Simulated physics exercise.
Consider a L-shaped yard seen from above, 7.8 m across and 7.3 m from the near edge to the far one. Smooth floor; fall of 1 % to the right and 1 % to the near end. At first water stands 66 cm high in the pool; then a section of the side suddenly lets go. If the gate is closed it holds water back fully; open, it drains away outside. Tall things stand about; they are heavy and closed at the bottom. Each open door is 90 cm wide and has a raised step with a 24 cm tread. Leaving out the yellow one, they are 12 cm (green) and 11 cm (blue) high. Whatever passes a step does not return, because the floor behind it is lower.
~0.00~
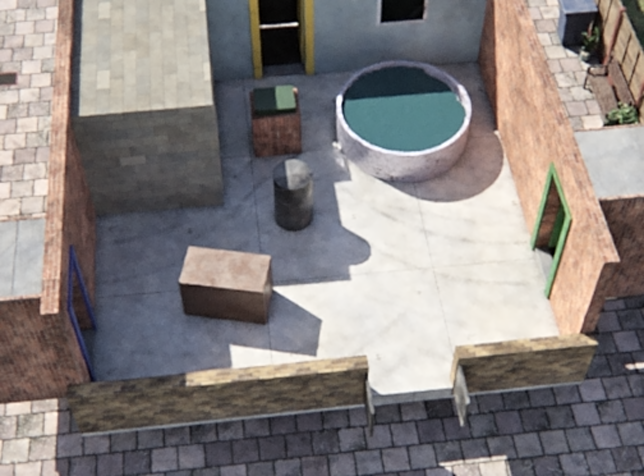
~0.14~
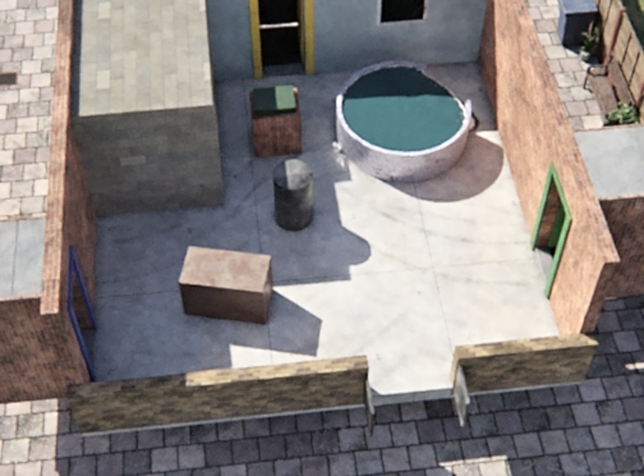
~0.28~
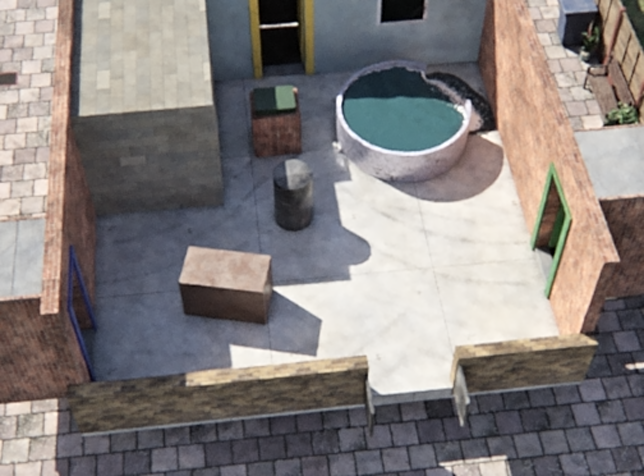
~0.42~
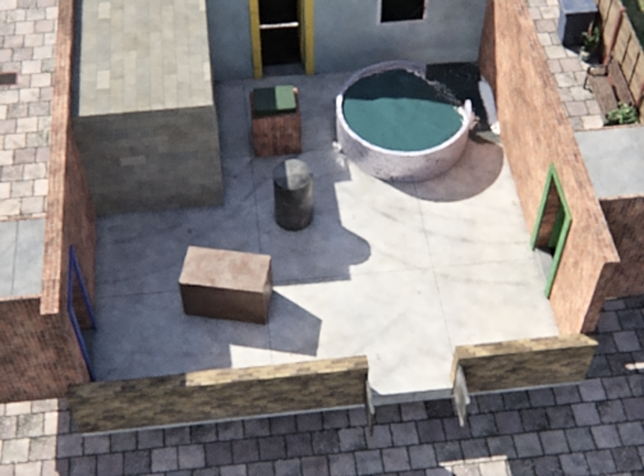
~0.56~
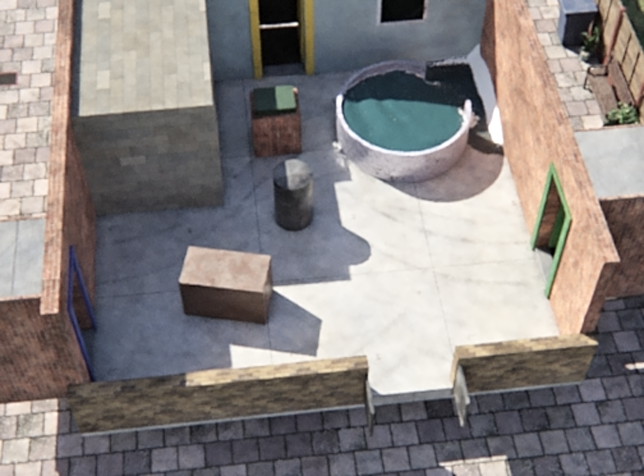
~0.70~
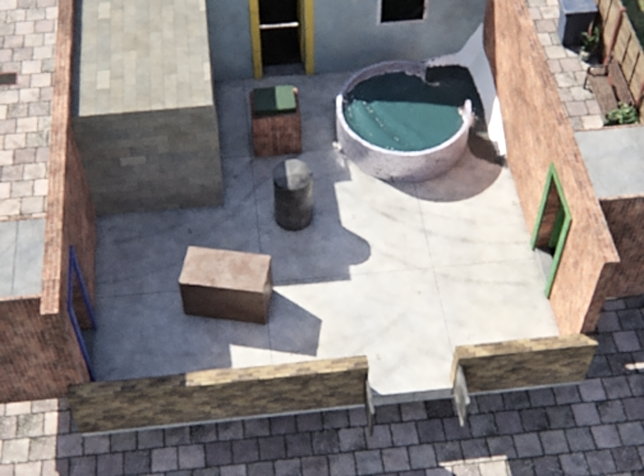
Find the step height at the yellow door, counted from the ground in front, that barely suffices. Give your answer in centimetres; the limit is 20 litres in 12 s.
It barely suffices at around 7.5 cm.
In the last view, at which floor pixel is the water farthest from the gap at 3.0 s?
(563, 353).
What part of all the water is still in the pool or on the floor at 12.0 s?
About 88 %.
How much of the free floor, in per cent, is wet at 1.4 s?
Around 10 per cent of the floor.
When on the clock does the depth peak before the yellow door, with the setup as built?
10.0 s.
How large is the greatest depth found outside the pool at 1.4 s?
Max depth: Around 66 cm.
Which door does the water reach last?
It would be the blue door.
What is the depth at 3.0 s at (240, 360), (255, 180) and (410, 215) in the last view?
First spot about 0 cm, second about 0 cm, third about 1 cm.
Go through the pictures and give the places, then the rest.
In the first frame, still water, 66 cm deep, in the pool at (404, 109); the yellow door at (283, 38) is dry.
In the second frame, the front is at (470, 115), 0.3 m from the gap at (449, 98); 0.3 m2 of floor is wet, 66 cm left at the back.
In the third frame, the front is at (489, 107), 0.7 m from the gap at (449, 100); 1.1 m2 of floor is wet, 66 cm left at the back.
In the fourth frame, water pours out at (449, 101) and has run 1.2 m, to (479, 72); about 10 cm deep outside, 66 cm at the back.
In the fifth frame, the gap is at (449, 101), the front 1.4 m out at (476, 62); the back of the pool holds 65 cm.
In the sixth frame, water pours out at (449, 100) and has run 1.4 m, to (476, 62); about 15 cm deep outside, 59 cm at the back; 2.2 m in a straight line remain to the yellow door at (283, 38).
After 1.4 s water covers 10 % of the floor, deepest (66 cm) near (476, 64); it has not reached the yellow door.
After 3.0 s water covers 40 % of the floor, deepest (35 cm) near (483, 88); 9 cm at the yellow door, 0 litres in over its 8 cm step.
After 12.0 s water covers 95 % of the floor, deepest (14 cm) near (565, 363); 8 cm at the yellow door, 17 litres in over its 8 cm step.
At the yellow door as built, the water arrived by 2.1 s and peaked near 9 cm at 10.0 s.
Run again over the same 12 s with other heights there, 34 litres in over 6.5 cm, 13 litres over 8.5 cm. The limit of 20 litres is kept from about 7.5 cm up.
